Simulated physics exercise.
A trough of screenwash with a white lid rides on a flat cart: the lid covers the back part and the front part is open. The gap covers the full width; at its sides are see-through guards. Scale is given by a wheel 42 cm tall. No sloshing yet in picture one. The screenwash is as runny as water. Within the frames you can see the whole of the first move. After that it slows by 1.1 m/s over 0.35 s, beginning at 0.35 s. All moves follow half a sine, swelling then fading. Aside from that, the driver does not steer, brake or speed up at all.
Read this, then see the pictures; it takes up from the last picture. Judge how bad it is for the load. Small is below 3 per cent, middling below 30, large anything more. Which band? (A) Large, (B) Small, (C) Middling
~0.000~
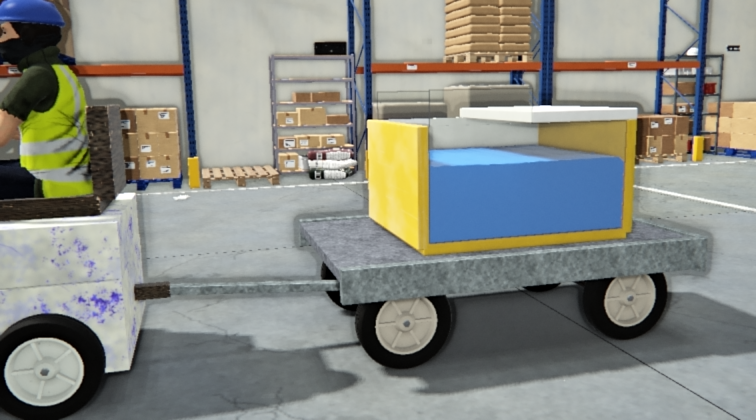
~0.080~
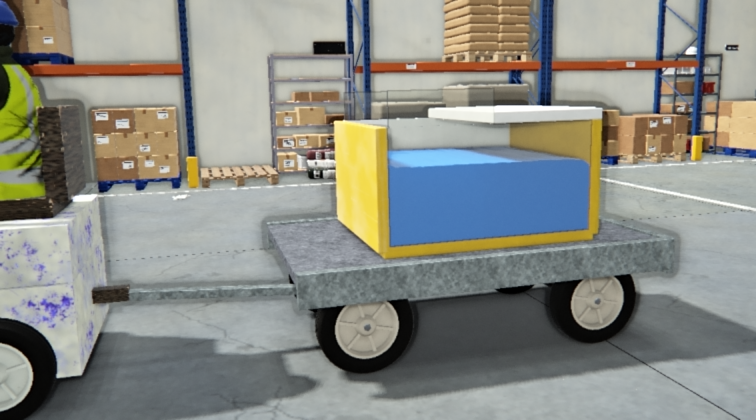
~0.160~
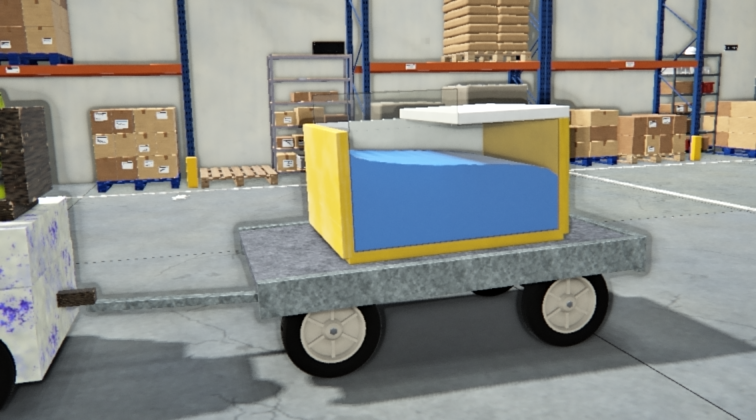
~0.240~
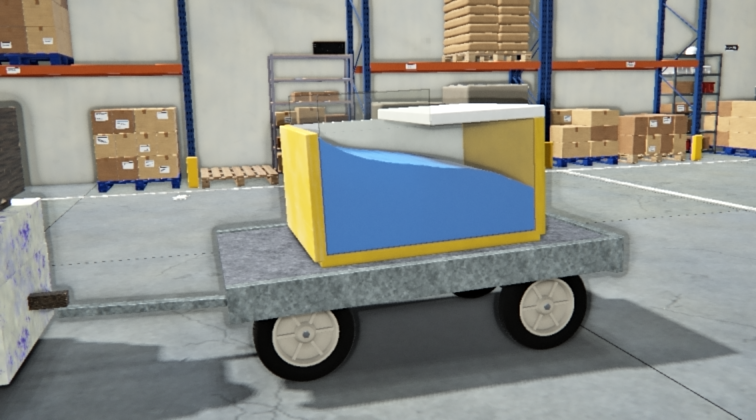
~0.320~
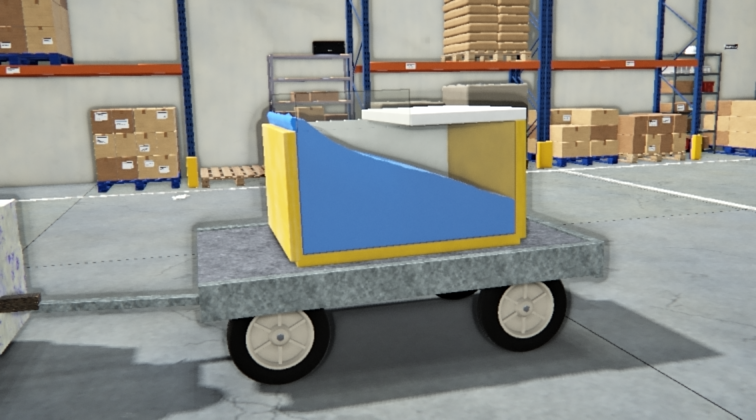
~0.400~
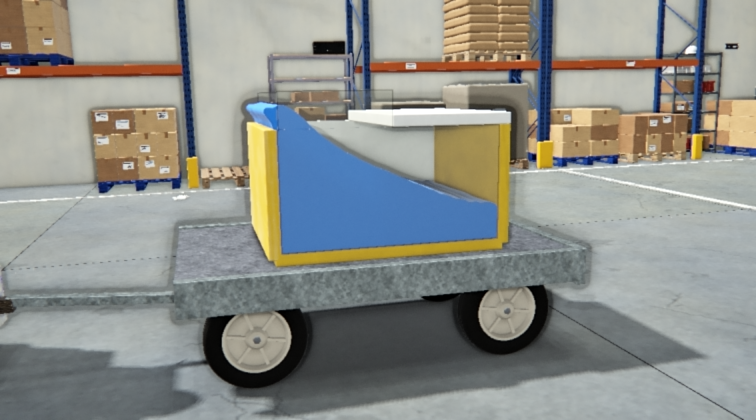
Middling (C).
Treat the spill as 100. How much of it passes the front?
I'd estimate some 100 percent of what spills.
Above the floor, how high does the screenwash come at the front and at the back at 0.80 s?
I'd say some 46 centimetres in front and some 10 centimetres behind.
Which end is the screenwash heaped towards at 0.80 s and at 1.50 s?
It leans to the forward end, then to the rear end.
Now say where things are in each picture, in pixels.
It reaches (444, 167) at the front; it reaches (605, 159) at the back; the front is on the left; the opening runs from (531, 113) to (429, 116); a wheel hub at (634, 300), in the first frame.
It reaches (404, 168) at the front; it reaches (570, 161) at the back, in the second frame.
It reaches (367, 163) at the front; it reaches (538, 169) at the back; it has turned 2° nose down, in the third frame.
It reaches (337, 151) at the front; it reaches (513, 181) at the back; it has turned 2° nose down, in the fourth frame.
It reaches (314, 130) at the front; it reaches (494, 195) at the back, in the fifth frame.
It reaches (295, 122) at the front; it reaches (476, 203) at the back; screenwash is coming out, 2 per cent so far; a wheel hub at (510, 313), in the sixth frame.
By 0.80 s the surface stands 10 cm at the back and 47 cm at the front; 7 per cent has gone, over the front.
By 1.15 s the surface stands 48 cm at the back and 23 cm at the front; 8 per cent has gone, over the front.
By 1.50 s the surface stands 39 cm at the back and 24 cm at the front; 8 per cent has gone, over the front.
By 3.59 s 8 per cent has gone, over the front, 19 of 251 litres.
